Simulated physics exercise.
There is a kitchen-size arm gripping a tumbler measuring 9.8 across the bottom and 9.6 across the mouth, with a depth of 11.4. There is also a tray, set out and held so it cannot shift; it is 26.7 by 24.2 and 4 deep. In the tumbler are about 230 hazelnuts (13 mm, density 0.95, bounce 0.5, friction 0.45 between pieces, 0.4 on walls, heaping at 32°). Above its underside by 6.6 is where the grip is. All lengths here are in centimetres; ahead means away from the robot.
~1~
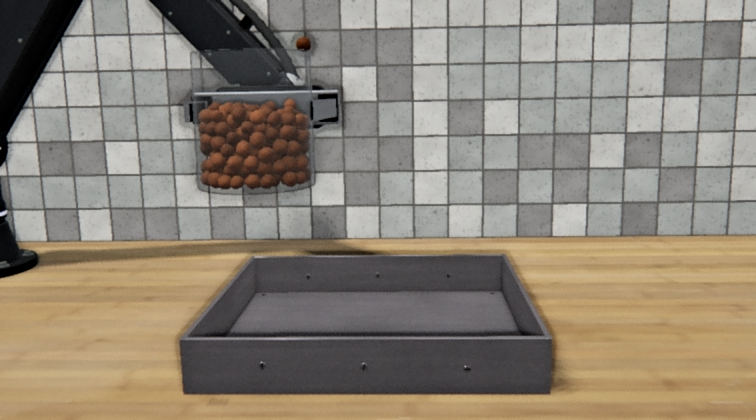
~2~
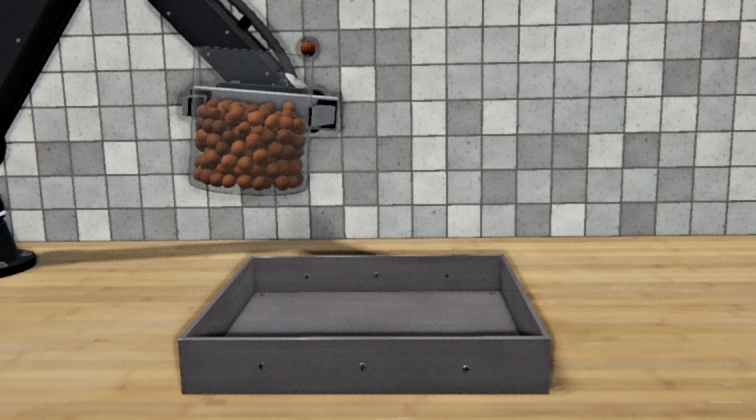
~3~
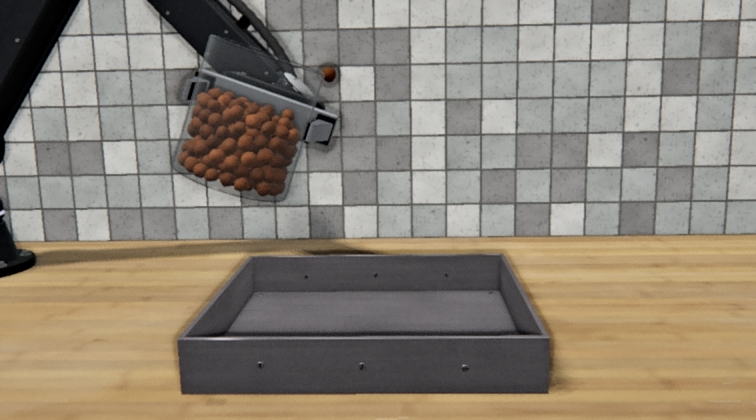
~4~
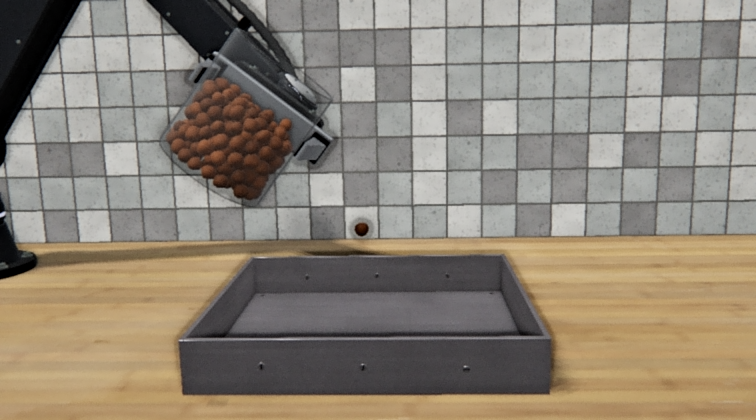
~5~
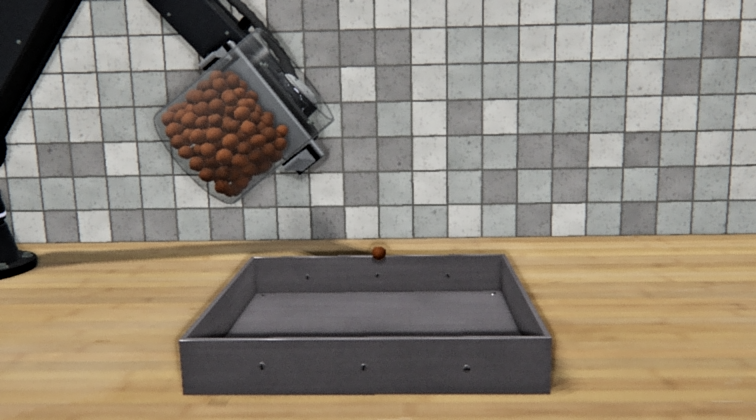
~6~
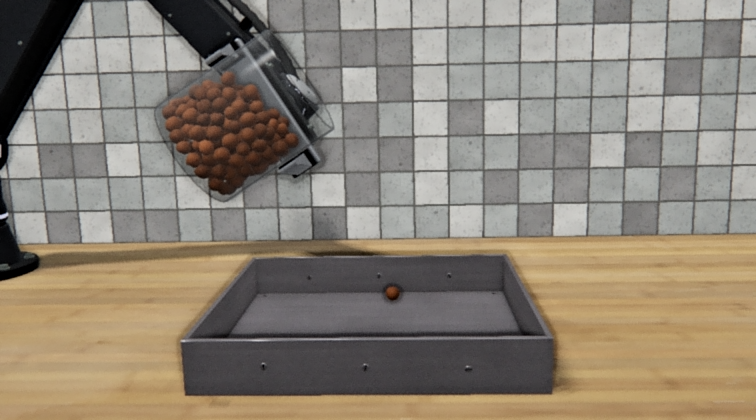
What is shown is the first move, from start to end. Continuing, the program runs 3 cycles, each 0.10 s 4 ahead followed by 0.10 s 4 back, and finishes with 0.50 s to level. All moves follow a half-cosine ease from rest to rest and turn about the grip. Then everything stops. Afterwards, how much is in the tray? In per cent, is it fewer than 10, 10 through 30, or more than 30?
10 through 30 per cent.
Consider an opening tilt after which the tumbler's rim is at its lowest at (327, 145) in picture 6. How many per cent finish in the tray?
I'd put it at roughly 40 %.
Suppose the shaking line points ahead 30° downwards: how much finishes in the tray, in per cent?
Roughly 5 percent of it.
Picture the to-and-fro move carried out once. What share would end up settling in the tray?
Estimate for that case: 5 %.
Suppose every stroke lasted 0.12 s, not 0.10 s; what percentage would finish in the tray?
In that case some 10 per cent.
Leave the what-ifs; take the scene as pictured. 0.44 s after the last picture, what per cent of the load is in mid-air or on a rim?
Around 3 percent of the load.
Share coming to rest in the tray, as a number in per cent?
15 per cent, more or less.
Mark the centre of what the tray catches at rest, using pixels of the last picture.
(428, 331).
Then, 0.44 s after the last picture, tilted 58° forward, highest piece 22 above the table; 209 in the tumbler, 12 in the tray, 1 on the table or floor, 7 in flight or on a rim.
Then, 0.88 s after the last picture, tilted 24° forward, highest piece 24 above the table; 194 in the tumbler, 30 in the tray, 3 on the table or floor, 2 in flight or on a rim.
Then, 1.30 s after the last picture, level, highest piece 25 above the table; 194 in the tumbler, 32 in the tray, 3 on the table or floor.
Then, 2.35 s after the last picture, level, highest piece 25 above the table; 194 in the tumbler, 32 in the tray, 3 on the table or floor.
Final count, 194 in the tumbler, 32 in the tray, 3 on the table or floor. That is 14 % in the tray.
